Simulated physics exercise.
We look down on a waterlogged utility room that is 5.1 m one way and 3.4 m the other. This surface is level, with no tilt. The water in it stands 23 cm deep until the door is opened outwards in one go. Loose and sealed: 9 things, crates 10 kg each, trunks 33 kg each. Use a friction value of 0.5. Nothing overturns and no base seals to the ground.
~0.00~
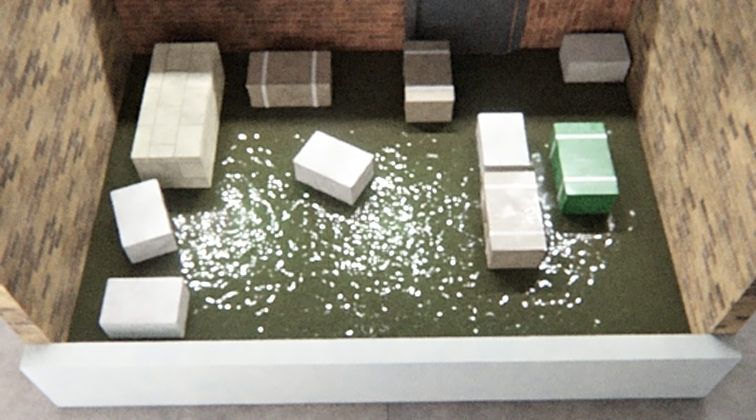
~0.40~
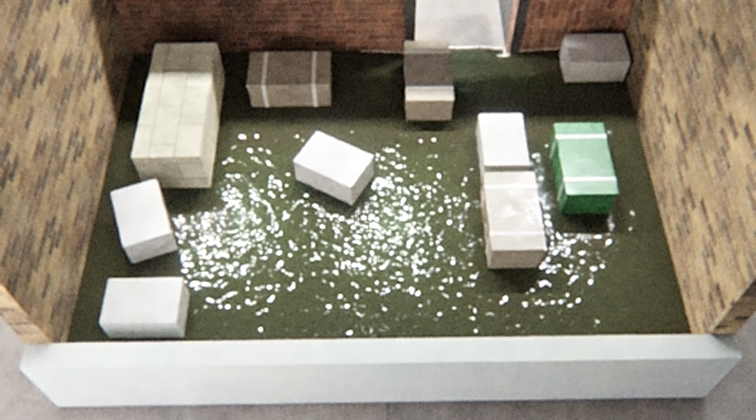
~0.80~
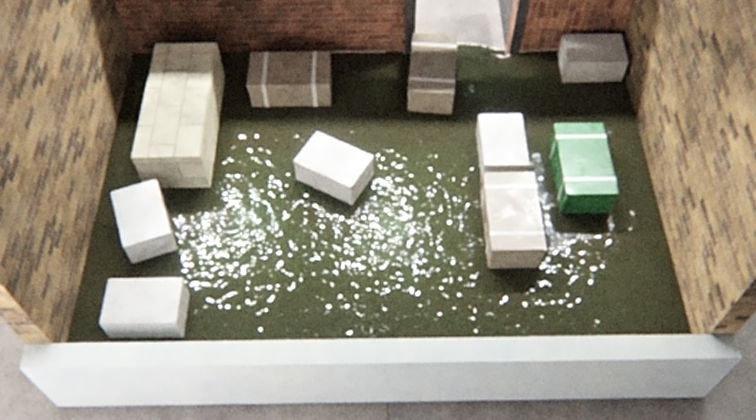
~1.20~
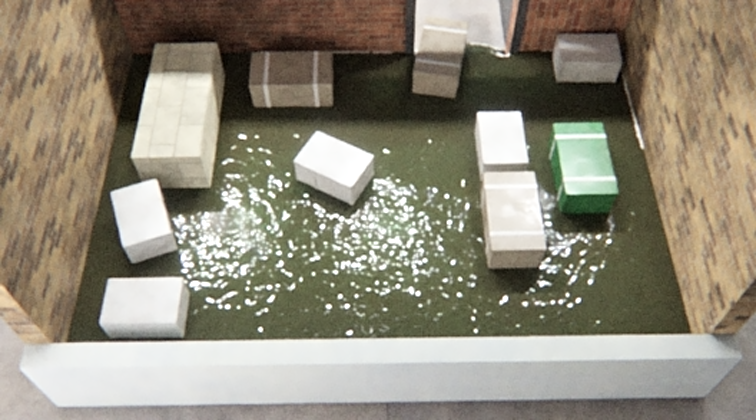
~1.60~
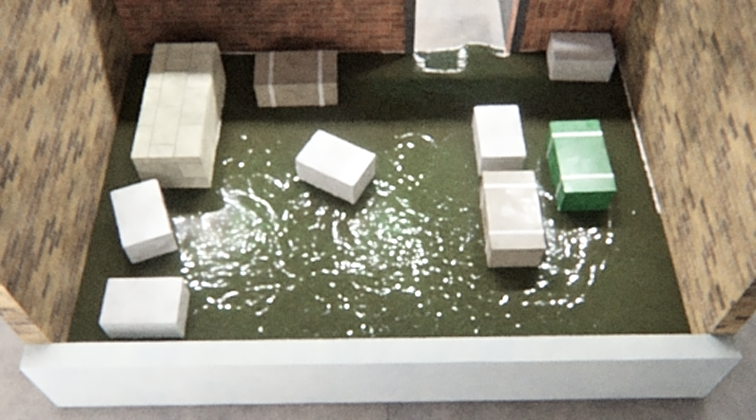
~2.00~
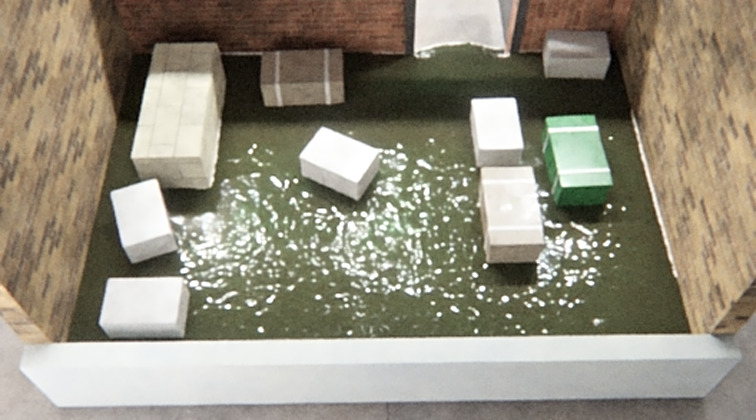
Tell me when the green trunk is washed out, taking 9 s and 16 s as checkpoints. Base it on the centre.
It goes between the checkpoints.
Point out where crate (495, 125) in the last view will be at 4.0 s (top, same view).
Look about (500, 84).
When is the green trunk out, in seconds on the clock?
Exit time: About 14.0 s.
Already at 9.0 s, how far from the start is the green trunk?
About 100 cm by then.
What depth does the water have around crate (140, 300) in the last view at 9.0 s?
Around 17 centimetres.
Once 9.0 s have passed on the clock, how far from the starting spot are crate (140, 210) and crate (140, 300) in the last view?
Respectively 30 cm and 20 cm.
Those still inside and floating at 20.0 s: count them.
At that time the total is 2.
After 4.0 s the green trunk is near (576, 118), 0.5 m from its start, afloat; 1 of 9 are out; 8 afloat.
After 9.0 s the green trunk is near (547, 74), 1.1 m from its start, afloat; 4 of 9 are out; 5 afloat.
After 16.0 s the green trunk has gone out (at 13.9 s); 6 of 9 are out; 3 afloat.
After 20.0 s the green trunk has gone out (at 13.9 s); 7 of 9 are out; 2 afloat.
